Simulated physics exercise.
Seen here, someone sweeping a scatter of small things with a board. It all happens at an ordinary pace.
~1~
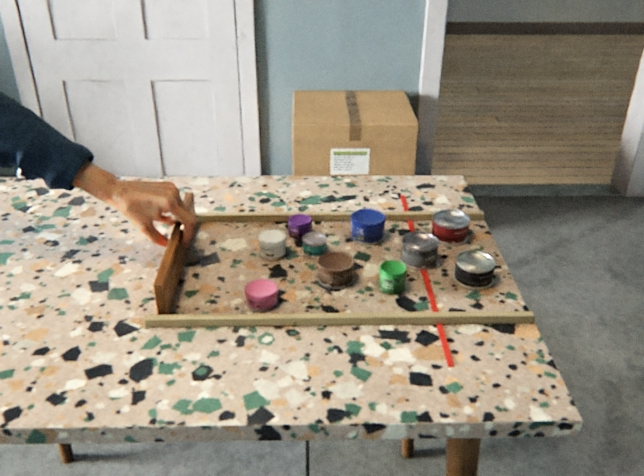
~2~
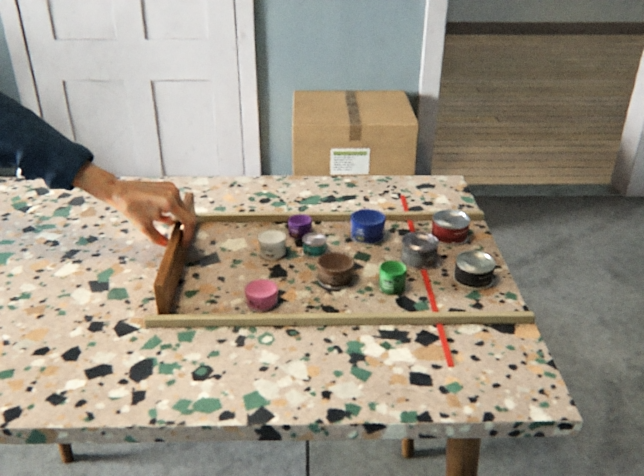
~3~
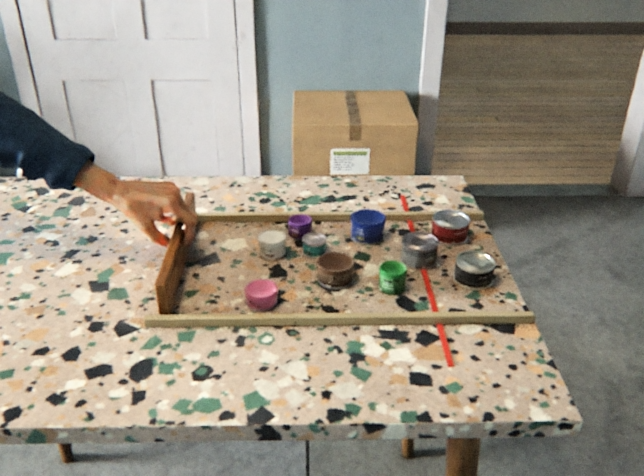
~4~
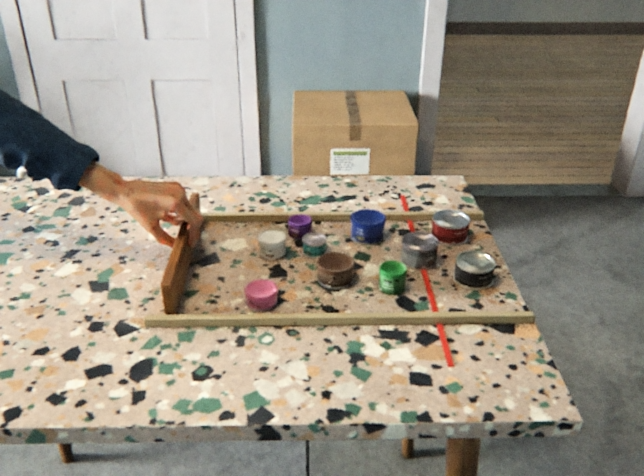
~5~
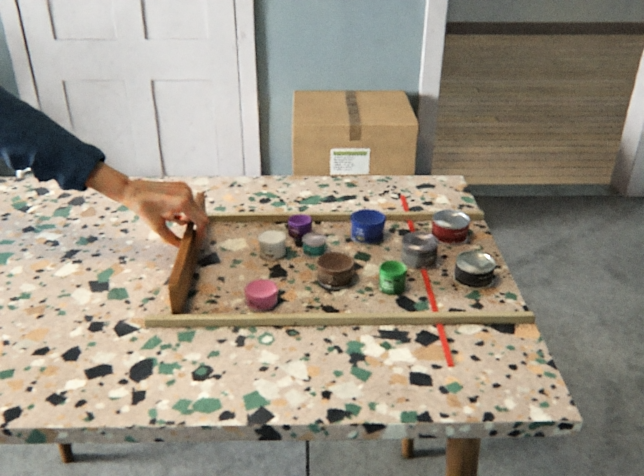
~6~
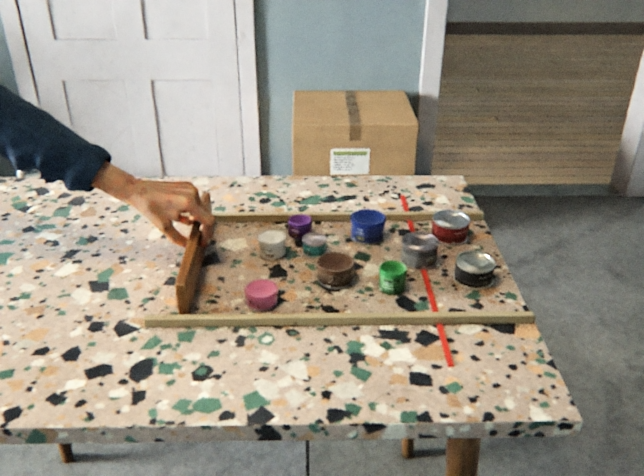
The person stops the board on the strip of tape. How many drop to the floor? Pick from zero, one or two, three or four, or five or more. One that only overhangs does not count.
As it turns out, the number that fall off is zero.
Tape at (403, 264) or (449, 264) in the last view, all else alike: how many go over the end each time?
The counts: 0 and 1.
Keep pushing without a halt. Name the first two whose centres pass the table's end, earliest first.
Earliest first: The red tin, then the black tin.
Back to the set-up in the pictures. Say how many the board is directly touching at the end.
That makes 4.
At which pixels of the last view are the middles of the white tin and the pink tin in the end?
The white tin stops around (433, 246); the pink tin around (449, 296).
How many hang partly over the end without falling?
That would be 1.
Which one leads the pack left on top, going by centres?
It is the red tin.
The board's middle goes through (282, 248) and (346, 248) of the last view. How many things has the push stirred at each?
The counts are 3 and 7.
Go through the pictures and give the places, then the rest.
Black tin (474, 270); red tin (450, 227); grey tin (419, 251); board (178, 249); tape (422, 264), in the first frame.
Red tin (450, 228); green tub (393, 278), in the second frame.
Grey tin (419, 251); brown pot (336, 271), in the third frame.
Black tin (474, 270); turquoise pot (314, 246), in the fourth frame.
Red tin (450, 228); board (190, 249), in the fifth frame.
Black tin (474, 270); red tin (450, 228); grey tin (419, 251); board (196, 249); tape (422, 264), in the sixth frame.
Early on, none off yet; black tin at rest near (474, 270); red tin at rest near (450, 228); grey tin at rest near (419, 251).
Finally, the number that fall off is zero.
